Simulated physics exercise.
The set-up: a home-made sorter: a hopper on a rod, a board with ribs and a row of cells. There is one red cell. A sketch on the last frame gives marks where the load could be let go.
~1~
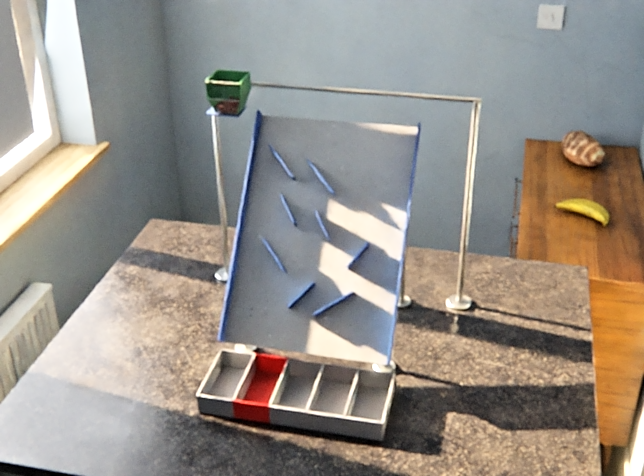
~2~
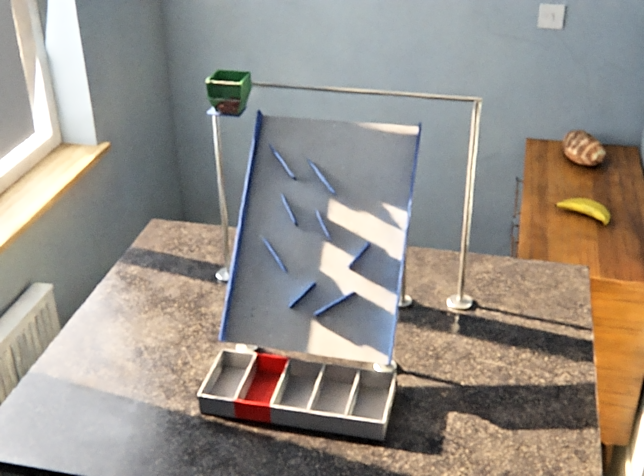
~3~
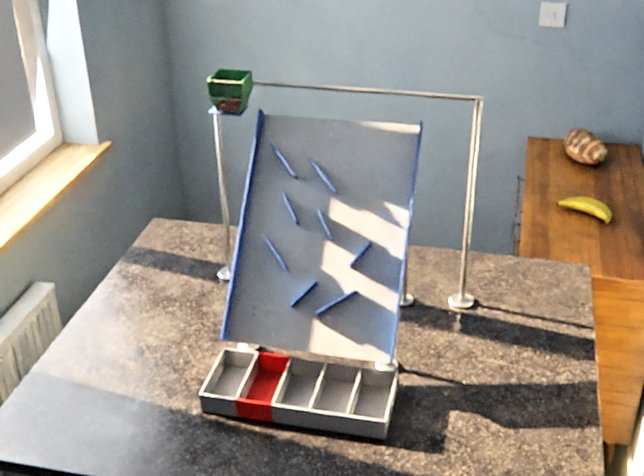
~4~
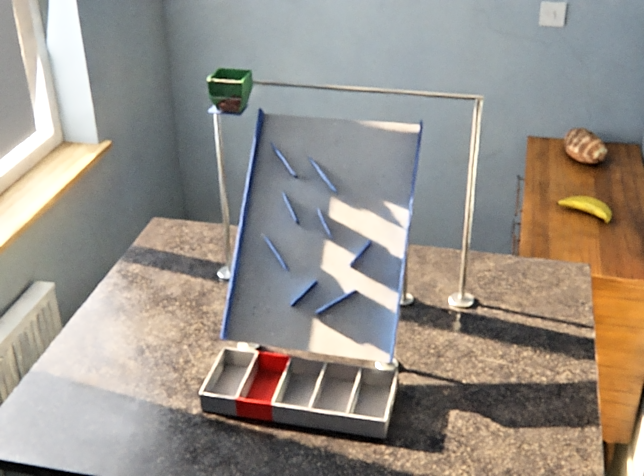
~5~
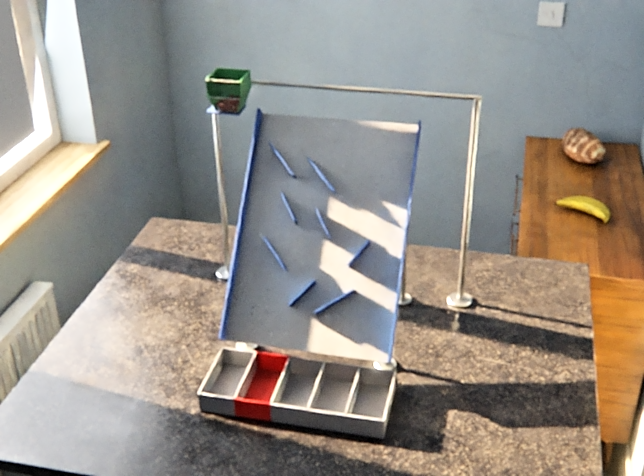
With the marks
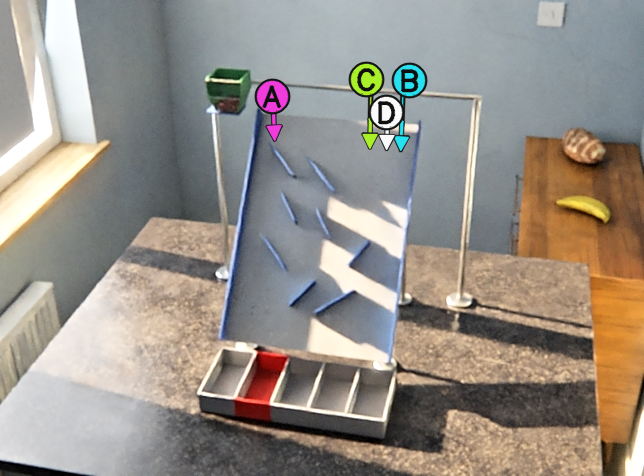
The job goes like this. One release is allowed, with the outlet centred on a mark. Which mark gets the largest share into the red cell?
C.
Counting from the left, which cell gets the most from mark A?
The first.
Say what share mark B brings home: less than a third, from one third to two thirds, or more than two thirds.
Mark B gives less than a third.
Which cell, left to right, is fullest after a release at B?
The fifth from the left.
On the marked copy, mark A meets the board at (274, 135); mark B meets the board at (400, 145); mark C meets the board at (369, 143); mark D meets the board at (386, 144).
For mark A, a small part in the red cell, about two thirds in other cells, a small part outside the box.
For mark B, about a quarter in the red cell, about two thirds in other cells, a small part outside the box.
For mark C, about two thirds in the red cell, about a quarter in other cells, a stray few outside the box.
For mark D, about a third in the red cell, about a third in other cells, about a quarter outside the box.
